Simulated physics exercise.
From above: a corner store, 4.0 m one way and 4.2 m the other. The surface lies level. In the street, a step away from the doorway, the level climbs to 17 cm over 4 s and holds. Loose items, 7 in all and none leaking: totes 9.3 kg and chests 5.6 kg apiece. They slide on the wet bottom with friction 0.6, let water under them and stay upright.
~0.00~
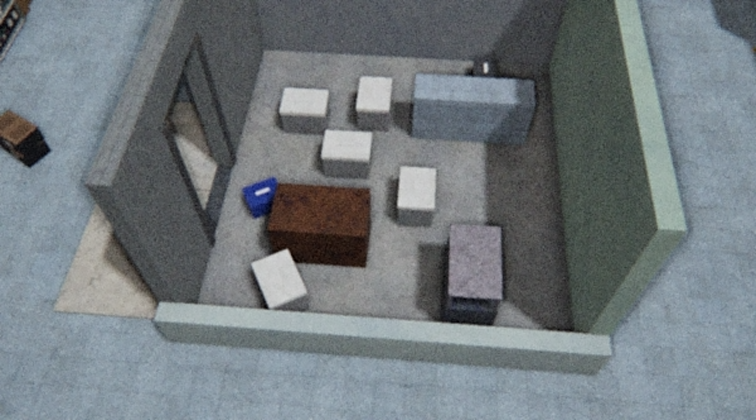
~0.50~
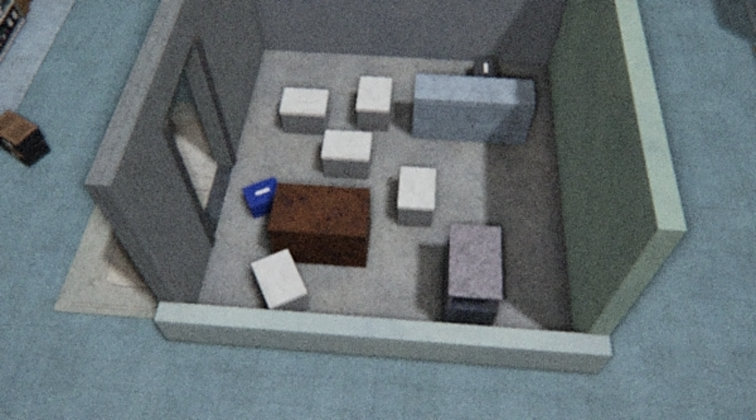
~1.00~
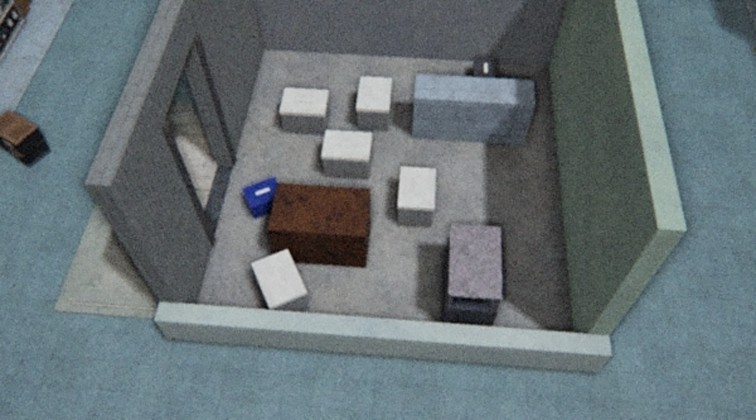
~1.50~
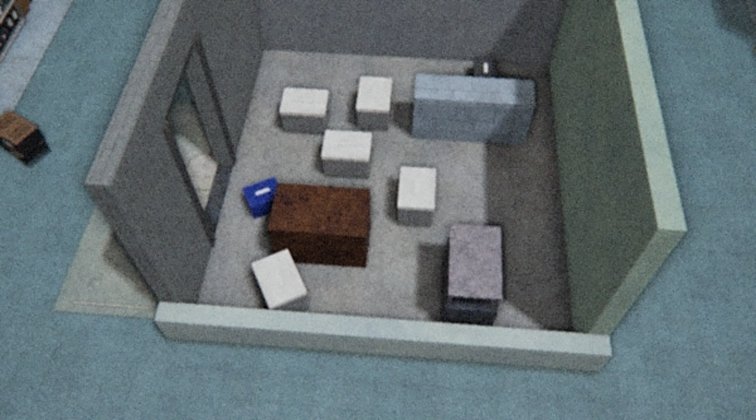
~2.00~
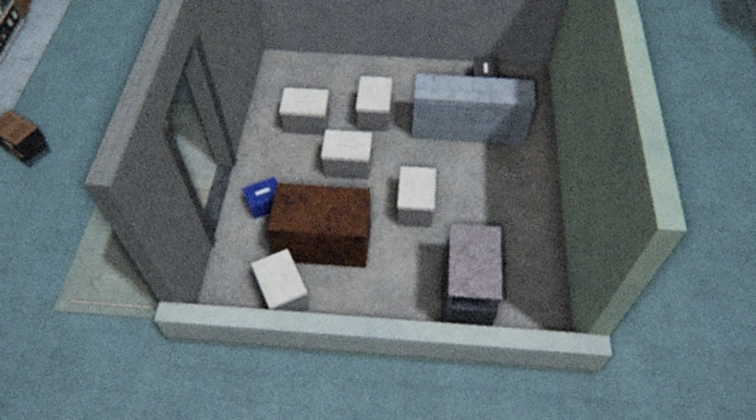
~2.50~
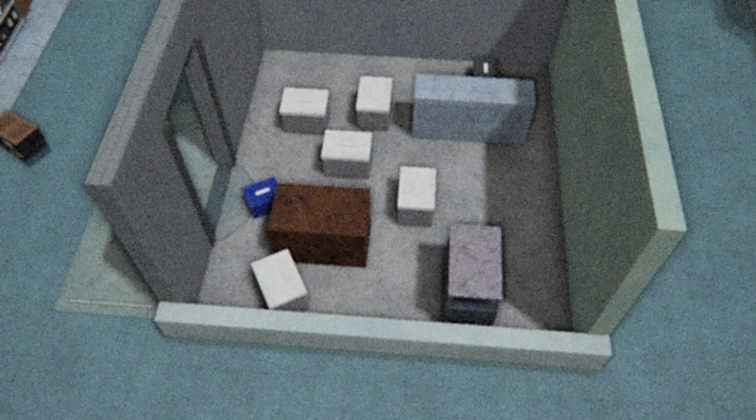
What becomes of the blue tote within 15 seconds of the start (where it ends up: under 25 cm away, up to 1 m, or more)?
Blue tote gets carried off.
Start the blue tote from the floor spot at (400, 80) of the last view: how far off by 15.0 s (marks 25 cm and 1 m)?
It slides a little.
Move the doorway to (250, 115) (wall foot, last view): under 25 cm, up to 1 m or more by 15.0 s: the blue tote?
In that case the blue tote barely shifts.
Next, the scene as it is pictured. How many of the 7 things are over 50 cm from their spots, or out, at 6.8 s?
4 of them.
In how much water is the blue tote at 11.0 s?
Roughly 5 cm.
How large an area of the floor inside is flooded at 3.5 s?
Some 1.5 m2.
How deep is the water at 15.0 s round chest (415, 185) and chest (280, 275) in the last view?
About 11 and 6 cm.
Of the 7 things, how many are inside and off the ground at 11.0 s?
I count 5.
After 3.5 s the blue tote is near (269, 193), 0.1 m from its start, aground; 0 afloat.
After 6.8 s the blue tote is near (367, 183), 1.2 m from its start, aground; 1 afloat.
After 11.0 s the blue tote is near (384, 179), 1.4 m from its start, aground; 5 afloat.
After 15.0 s the blue tote is near (466, 191), 2.3 m from its start, afloat; 7 afloat.
